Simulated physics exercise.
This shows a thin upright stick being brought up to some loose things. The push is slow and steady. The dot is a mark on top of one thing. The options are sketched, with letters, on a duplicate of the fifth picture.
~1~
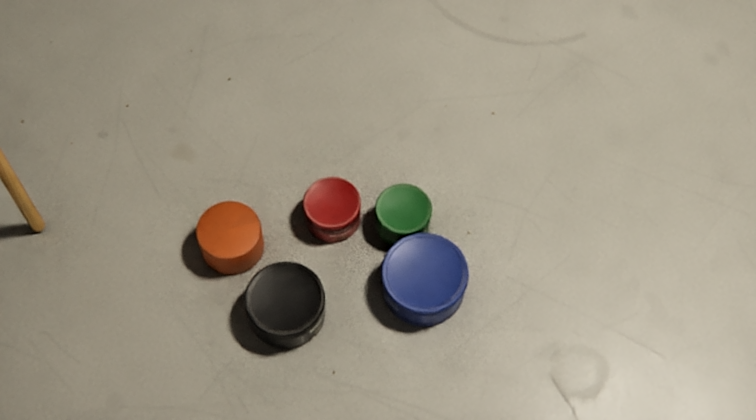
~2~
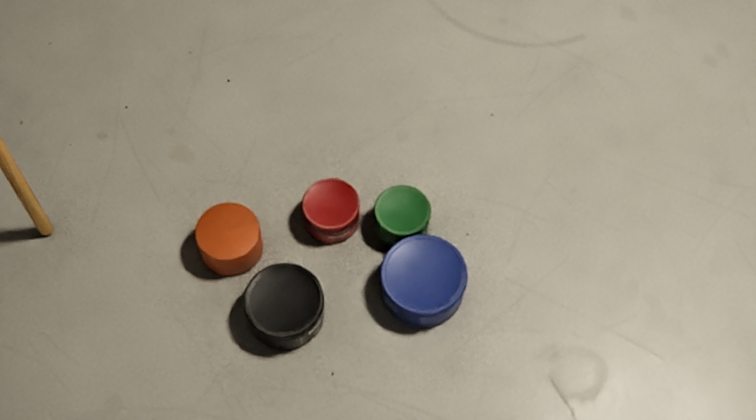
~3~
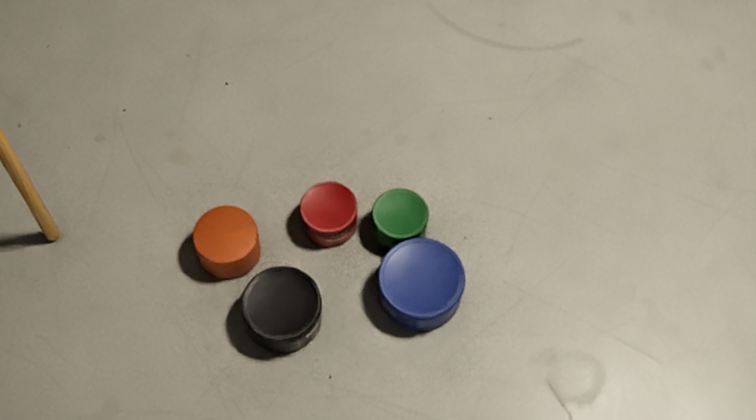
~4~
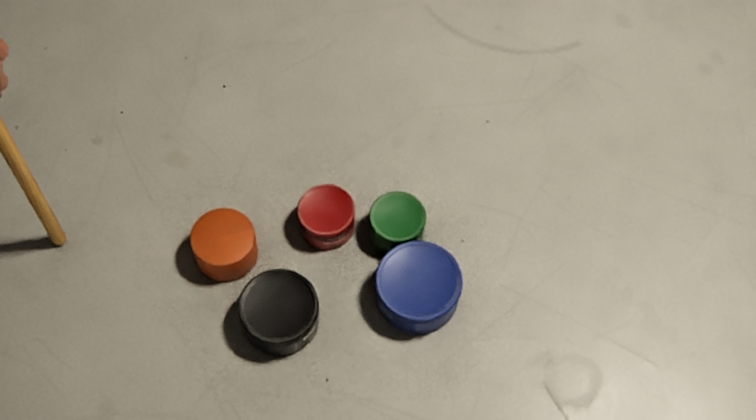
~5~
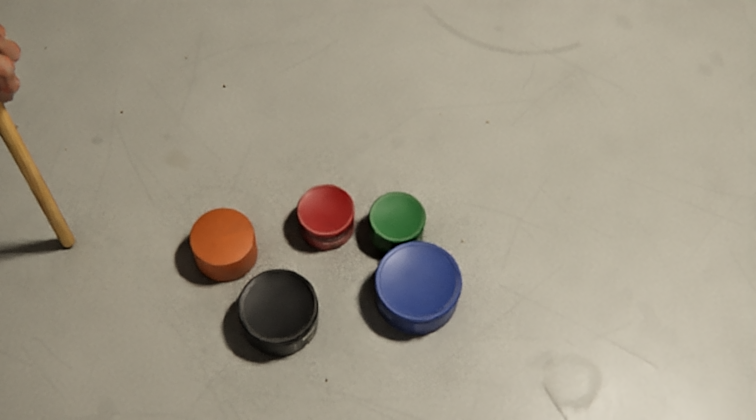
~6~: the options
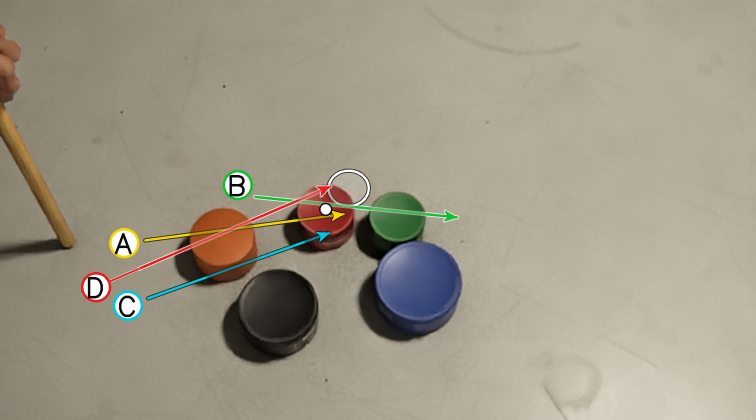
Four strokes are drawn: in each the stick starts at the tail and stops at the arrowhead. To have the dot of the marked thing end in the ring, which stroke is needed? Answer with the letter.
Push along C.
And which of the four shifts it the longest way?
A.
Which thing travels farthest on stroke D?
The orange tin.
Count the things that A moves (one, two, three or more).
In all, three or more.
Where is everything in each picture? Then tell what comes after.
In the first frame, red jar (333, 210); green tub (403, 216); orange tin (231, 238).
In the second frame, orange tin (230, 239); black tub (285, 307).
In the third frame, blue tub (421, 285); red jar (330, 215).
In the fourth frame, green tub (397, 224); orange tin (225, 245).
In the fifth frame, black tub (279, 313); blue tub (418, 288); red jar (327, 218).
On the marked copy, A from (145, 240) to (344, 214); B from (255, 197) to (457, 217); C from (148, 299) to (330, 233); D from (139, 269) to (331, 187); the ring at (349, 189); the white dot at (326, 209).
With C. Early on, foot of the stick (215, 275); red jar (327, 218); orange tin (235, 237).
Further on, foot of the stick (280, 252); red jar (327, 218); orange tin (255, 214).
At the end, foot of the stick (330, 234); red jar (351, 200); orange tin (255, 214); the dot on the red jar is in the ring.
As for the rest, A leaves the dotted thing at (377, 219); B leaves the dotted thing at (342, 230); D leaves the dotted thing at (327, 218).
